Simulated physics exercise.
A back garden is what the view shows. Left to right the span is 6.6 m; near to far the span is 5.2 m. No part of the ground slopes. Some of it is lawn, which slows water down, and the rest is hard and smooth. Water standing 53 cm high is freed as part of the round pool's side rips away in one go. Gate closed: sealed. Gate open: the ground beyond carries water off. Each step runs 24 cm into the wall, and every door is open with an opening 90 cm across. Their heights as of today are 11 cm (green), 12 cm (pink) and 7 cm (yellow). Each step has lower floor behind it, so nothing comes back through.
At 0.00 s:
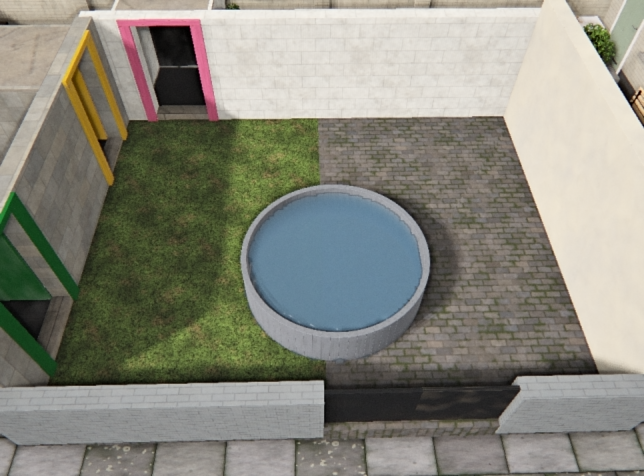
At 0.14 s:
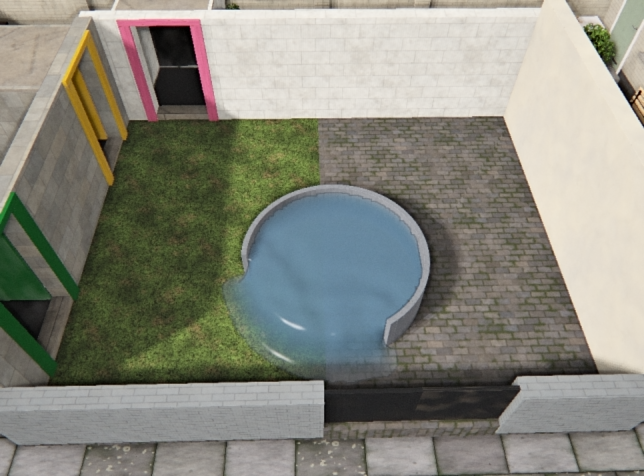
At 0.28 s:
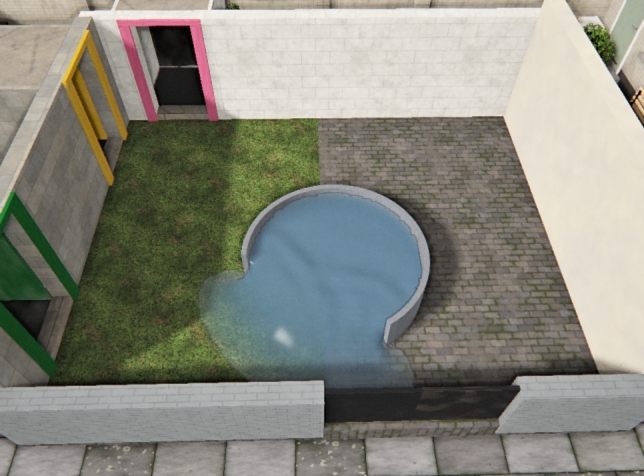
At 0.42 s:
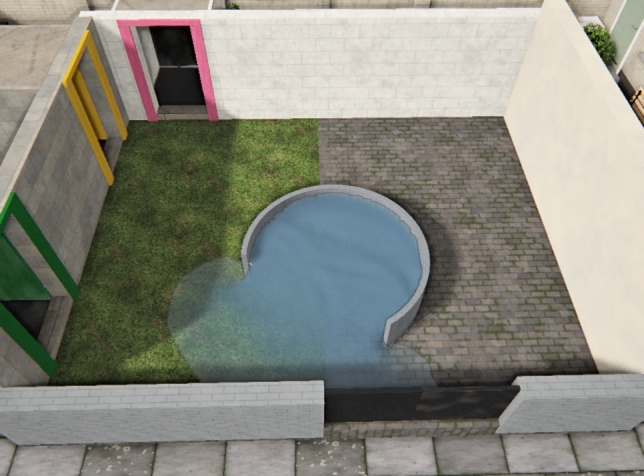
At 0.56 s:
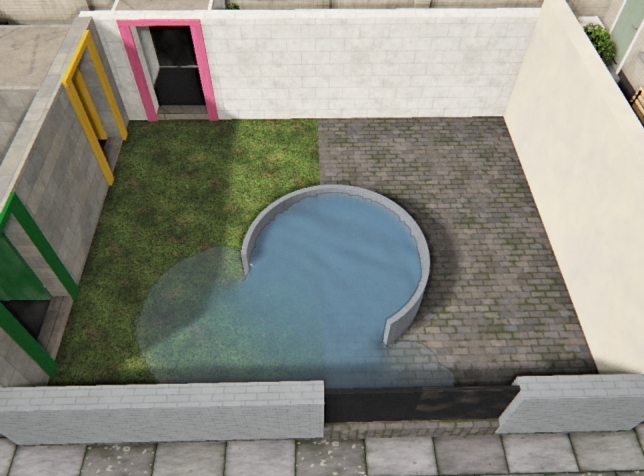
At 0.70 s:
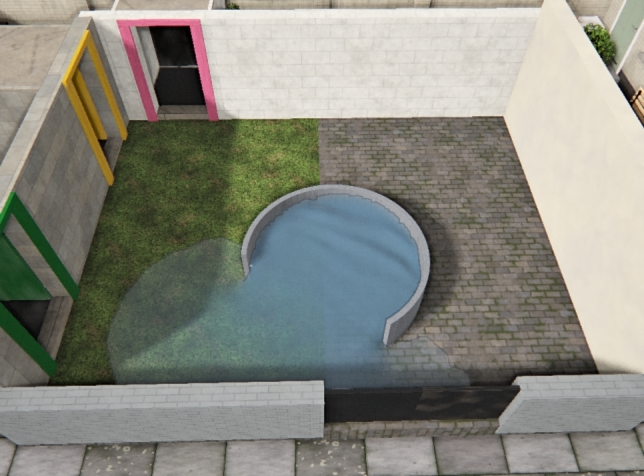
Water poured out of a round pool in a walled garden when the front of its side suddenly broke away, then spread in a widening sheet across the grass to the left and some paving.
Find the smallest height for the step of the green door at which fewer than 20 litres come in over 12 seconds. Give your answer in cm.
The smallest such height is near 22 cm.
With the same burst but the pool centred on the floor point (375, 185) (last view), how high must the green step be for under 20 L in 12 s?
Roughly 13.5 centimetres.
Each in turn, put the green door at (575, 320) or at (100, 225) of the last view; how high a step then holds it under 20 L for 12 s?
8.5 and 6.5 cm.
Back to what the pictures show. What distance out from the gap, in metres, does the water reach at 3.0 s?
The front is some 4.2 m out.
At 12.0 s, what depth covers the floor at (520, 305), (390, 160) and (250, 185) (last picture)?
Roughly 4, 6 and 7 cm, in turn.
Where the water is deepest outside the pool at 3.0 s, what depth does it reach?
Close to 28 centimetres.
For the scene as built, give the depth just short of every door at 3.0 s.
Before green it's 25 cm, before pink 0 cm, before yellow 0 cm.
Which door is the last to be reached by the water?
That would be the pink one, last in line.
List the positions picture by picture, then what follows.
The first picture shows the round pool at (335, 256) is whole and still, 53 cm deep; the green door at (30, 288) is dry.
In the second picture, water pours out at (292, 340) and has run 0.3 m, to (387, 368); about 6 cm deep outside, 53 cm at the back.
In the third picture, the front is at a hidden place, 0.6 m from the gap at (292, 341); 1.7 m2 of floor is wet, 53 cm left at the back.
In the fourth picture, the front is at (175, 328), 1.0 m from the gap at (292, 341); 3.0 m2 of floor is wet, 53 cm left at the back.
In the fifth picture, the front is at (147, 350), 1.4 m from the gap at (292, 342); 4.1 m2 of floor is wet, 53 cm left at the back.
In the sixth picture, the gap is at (292, 342), the front 1.8 m out at (117, 356); the back of the round pool holds 49 cm; 0.7 m in a straight line remain to the green door at (30, 288).
After 1.4 s water covers 30 % of the floor, deepest (35 cm) near (324, 409); 6 cm at the green door, 0 litres in over its 11 cm step.
After 3.0 s water covers 45 % of the floor, deepest (28 cm) near (39, 415); 25 cm at the green door, 71 litres in over its 11 cm step.
After 12.0 s water covers 100 % of the floor, deepest (10 cm) near (551, 264); 6 cm at the green door, 127 litres in over its 11 cm step.
At the green door as built, the water arrived by 1.3 s and peaked near 27 cm at 2.2 s.
With a step of 20 cm, 31 litres would have come in within the 12 s; with 26.5 cm, 6 litres. So under 20 litres takes about 22 cm.
